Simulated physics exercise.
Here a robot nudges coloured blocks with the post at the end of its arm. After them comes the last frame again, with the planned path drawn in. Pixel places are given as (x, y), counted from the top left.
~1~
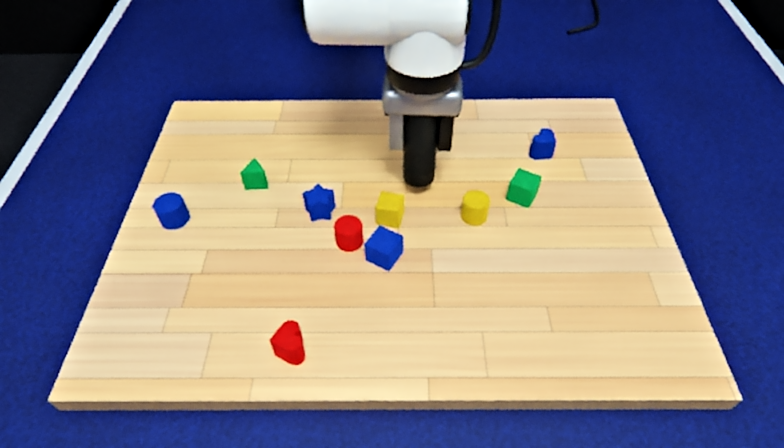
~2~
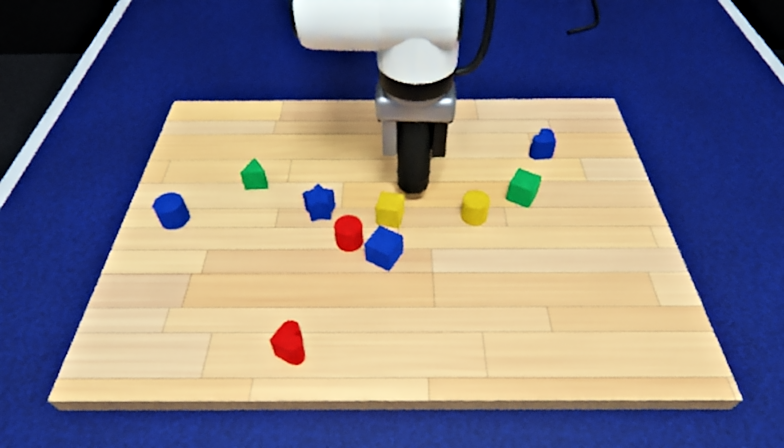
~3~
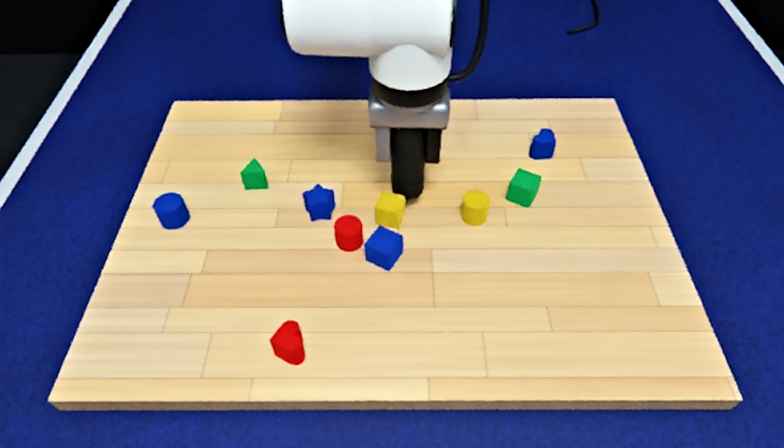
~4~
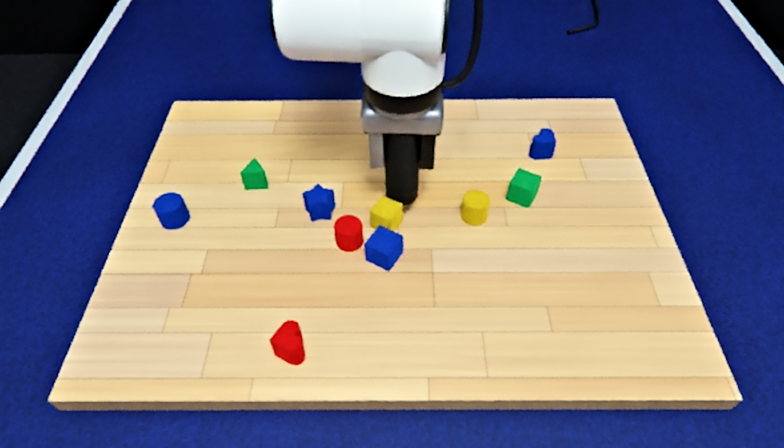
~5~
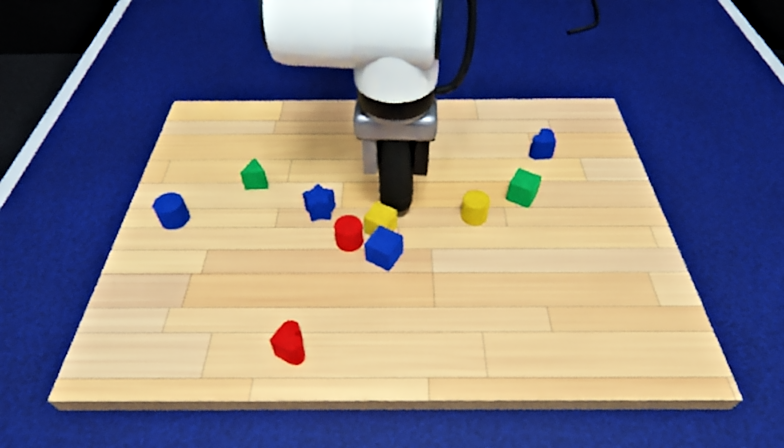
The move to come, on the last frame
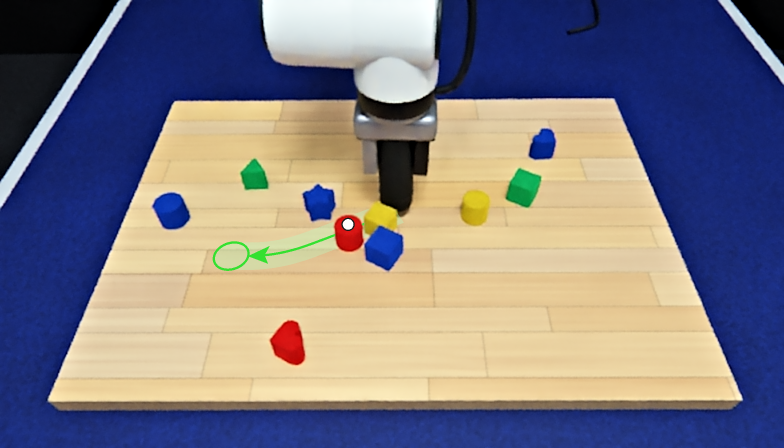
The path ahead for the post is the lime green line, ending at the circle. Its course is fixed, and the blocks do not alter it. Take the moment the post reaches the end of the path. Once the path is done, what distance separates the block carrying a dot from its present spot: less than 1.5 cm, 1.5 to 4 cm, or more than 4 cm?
It will fall in the top band, over 4 cm.
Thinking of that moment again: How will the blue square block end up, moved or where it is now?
Displaced, by a centimetre or more.
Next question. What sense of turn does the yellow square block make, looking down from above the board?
Seen from overhead, it turns anticlockwise.
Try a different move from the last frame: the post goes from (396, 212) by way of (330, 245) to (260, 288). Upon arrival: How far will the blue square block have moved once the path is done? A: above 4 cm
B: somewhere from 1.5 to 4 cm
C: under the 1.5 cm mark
My pick is B.
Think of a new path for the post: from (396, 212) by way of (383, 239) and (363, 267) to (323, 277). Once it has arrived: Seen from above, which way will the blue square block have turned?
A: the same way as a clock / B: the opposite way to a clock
(B)
The line goes from (396, 212) over (345, 231) and (291, 251) to (231, 256); the dot is on the red cylinder.
The first path, step by step. One third of the way, post (344, 220); red cylinder (330, 237); yellow square block (359, 234), turned 50° anticlockwise; blue square block (378, 252), turned 50° anticlockwise.
Two thirds of the way, post (287, 240); red cylinder (308, 254); yellow square block (358, 234), turned 55° anticlockwise; blue square block (378, 252), turned 50° anticlockwise.
At the end, post (227, 245); blue star-shaped block unmoved; red cylinder (308, 254); yellow square block (358, 234), turned 55° anticlockwise; blue square block (378, 252), turned 50° anticlockwise.
